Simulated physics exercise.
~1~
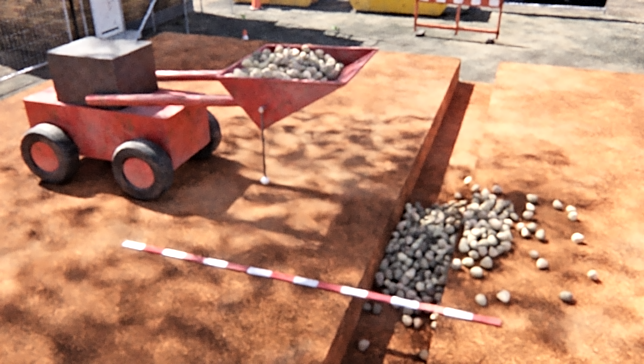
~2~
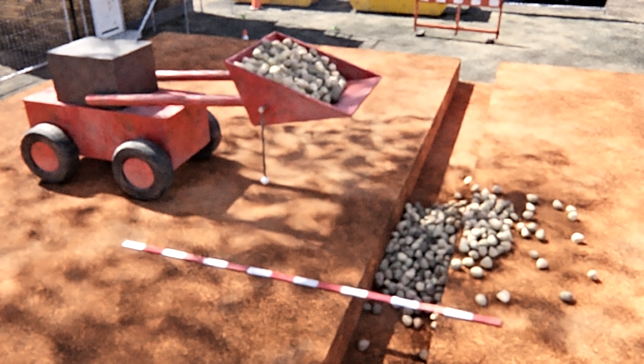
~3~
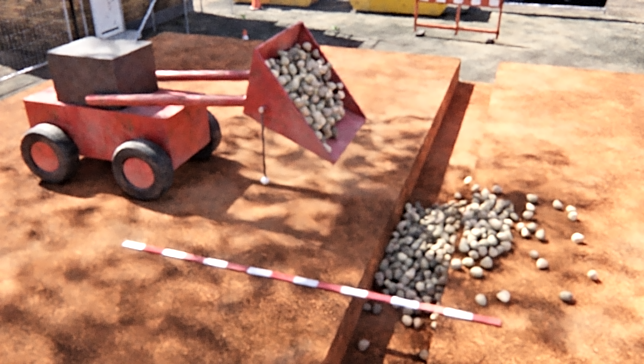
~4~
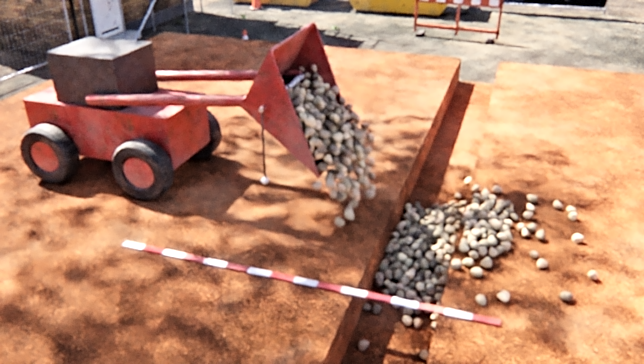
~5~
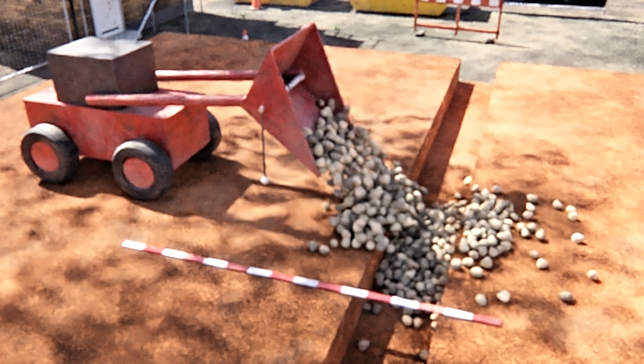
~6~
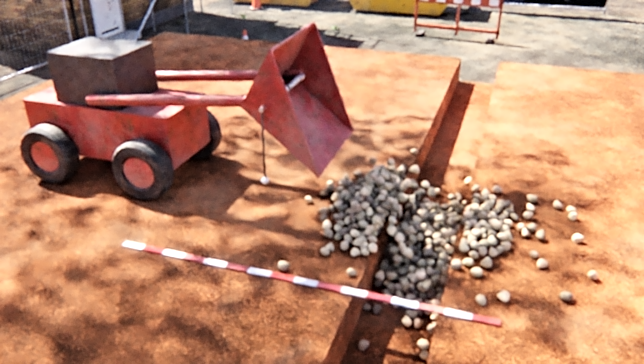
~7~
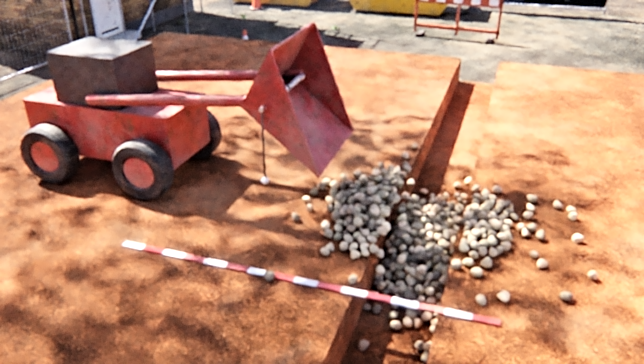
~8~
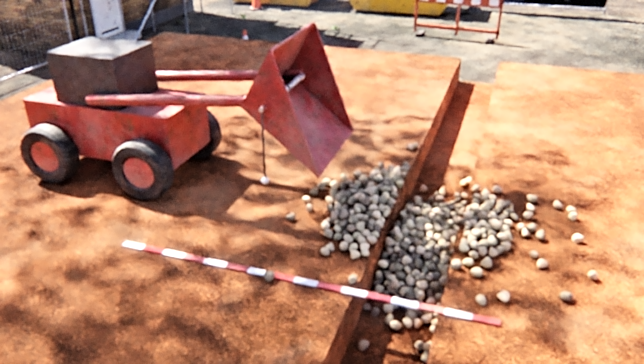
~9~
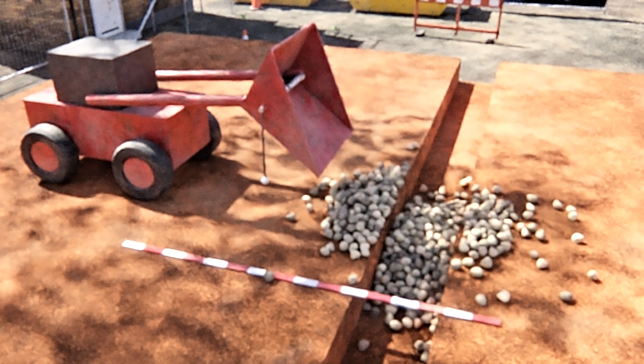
A red four-wheeled loader with a dark block on its back stands at the left of a sunlit orange dirt yard, seen from above at an angle. It holds a red bucket of pale grey stones over the ground, with a small white ball hanging below, a red-and-white striped staff in front, and an earlier pile in and beyond a trench to the right. The bucket tips forward steadily, and the stones slide to its lip. They pour out, landing before the trench and spilling into it. The emptied bucket stays tilted as the stones settle in a joined heap across the near edge.
